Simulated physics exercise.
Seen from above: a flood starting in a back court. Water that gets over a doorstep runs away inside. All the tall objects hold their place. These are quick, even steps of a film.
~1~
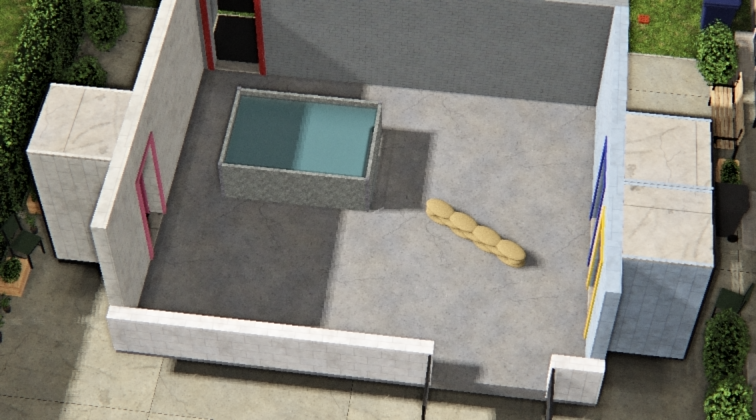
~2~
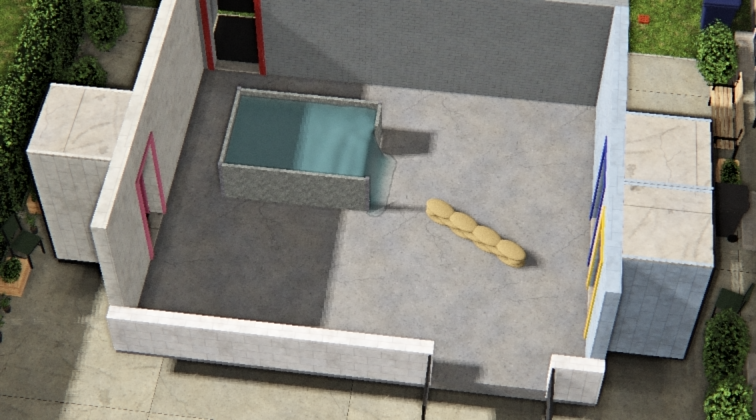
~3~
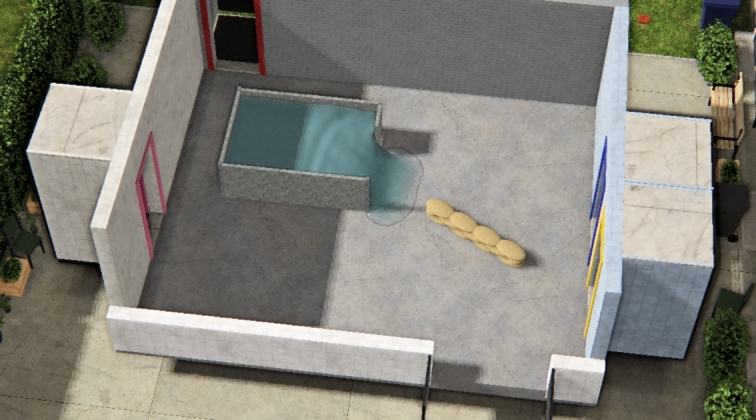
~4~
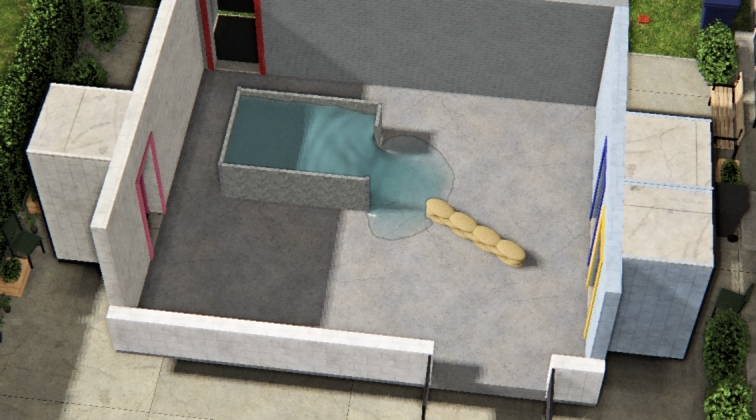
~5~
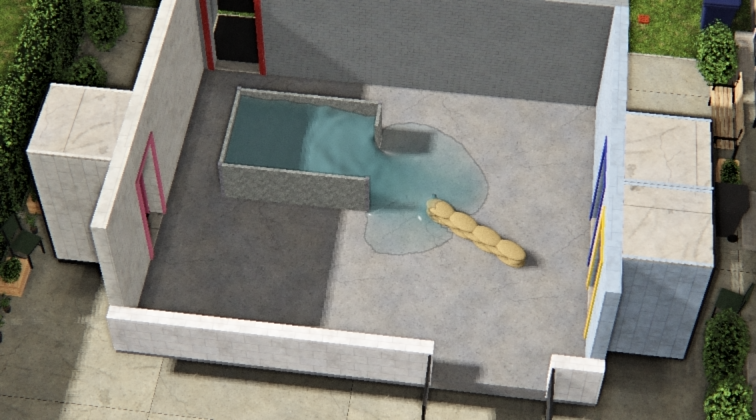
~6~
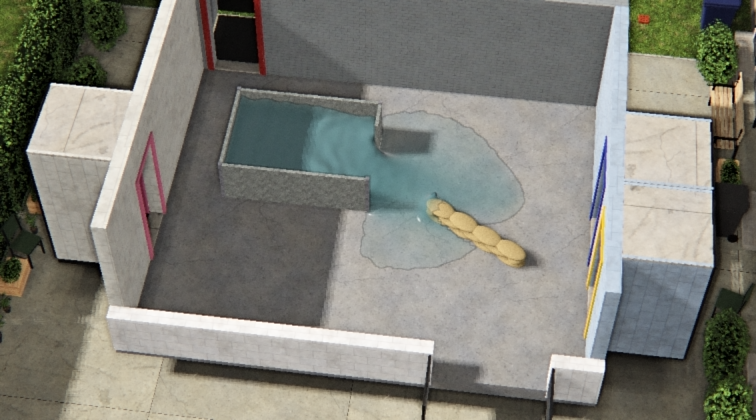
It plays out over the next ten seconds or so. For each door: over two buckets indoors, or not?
In the end: The red door lets in a lot; the blue door lets in a lot; the pink door admits no more than that; the yellow door admits no more than that.
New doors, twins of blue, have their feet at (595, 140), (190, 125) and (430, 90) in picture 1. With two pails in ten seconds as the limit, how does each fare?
As listed: Lets more in, lets less in, lets less in.
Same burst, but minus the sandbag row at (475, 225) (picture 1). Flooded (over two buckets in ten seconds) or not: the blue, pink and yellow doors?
One by one: The blue one lets more in; the pink one stays under; the yellow one goes over.
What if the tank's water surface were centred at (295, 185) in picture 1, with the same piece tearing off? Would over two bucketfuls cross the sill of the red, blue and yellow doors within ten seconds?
My reading: Red door is under; blue door keeps below it; yellow door is over.
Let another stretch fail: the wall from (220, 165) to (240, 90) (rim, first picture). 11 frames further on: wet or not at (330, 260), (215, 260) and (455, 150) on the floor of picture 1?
In turn: Clear, flooded, dry.
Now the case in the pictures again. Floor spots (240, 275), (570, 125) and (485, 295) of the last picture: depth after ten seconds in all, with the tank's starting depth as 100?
In that order: 2, 12 and 8 per cent.
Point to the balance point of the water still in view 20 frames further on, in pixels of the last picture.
Close to (440, 189).
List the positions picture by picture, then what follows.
In the first picture, still water in the tank at (302, 136).
In the second picture, water pours out at (370, 171) and has run to (371, 214).
In the third picture, water pours out at (370, 173) and has run to (415, 162).
In the fourth picture, the front is at (450, 178), out from the gap at (370, 175).
In the fifth picture, water pours out at (370, 175) and has run to (482, 181).
In the sixth picture, the front is at (517, 205), out from the gap at (370, 175).
A moment on, water covers 35 % of the floor; the red door not reached, the blue door under two buckets in, the pink door not reached, the yellow door not reached.
Next, water covers 50 % of the floor; the red door not reached, the blue door over two buckets in, the pink door not reached, the yellow door wet at the sill, nothing in.
Then, water covers 50 % of the floor; the red door not reached, the blue door far over two buckets in, the pink door not reached, the yellow door under two buckets in.
Later, water covers 65 % of the floor; the red door wet at the sill, nothing in, the blue door far over two buckets in, the pink door not reached, the yellow door under two buckets in.
In the end, water covers 95 % of the floor; the red door over two buckets in, the blue door far over two buckets in, the pink door wet at the sill, nothing in, the yellow door under two buckets in.
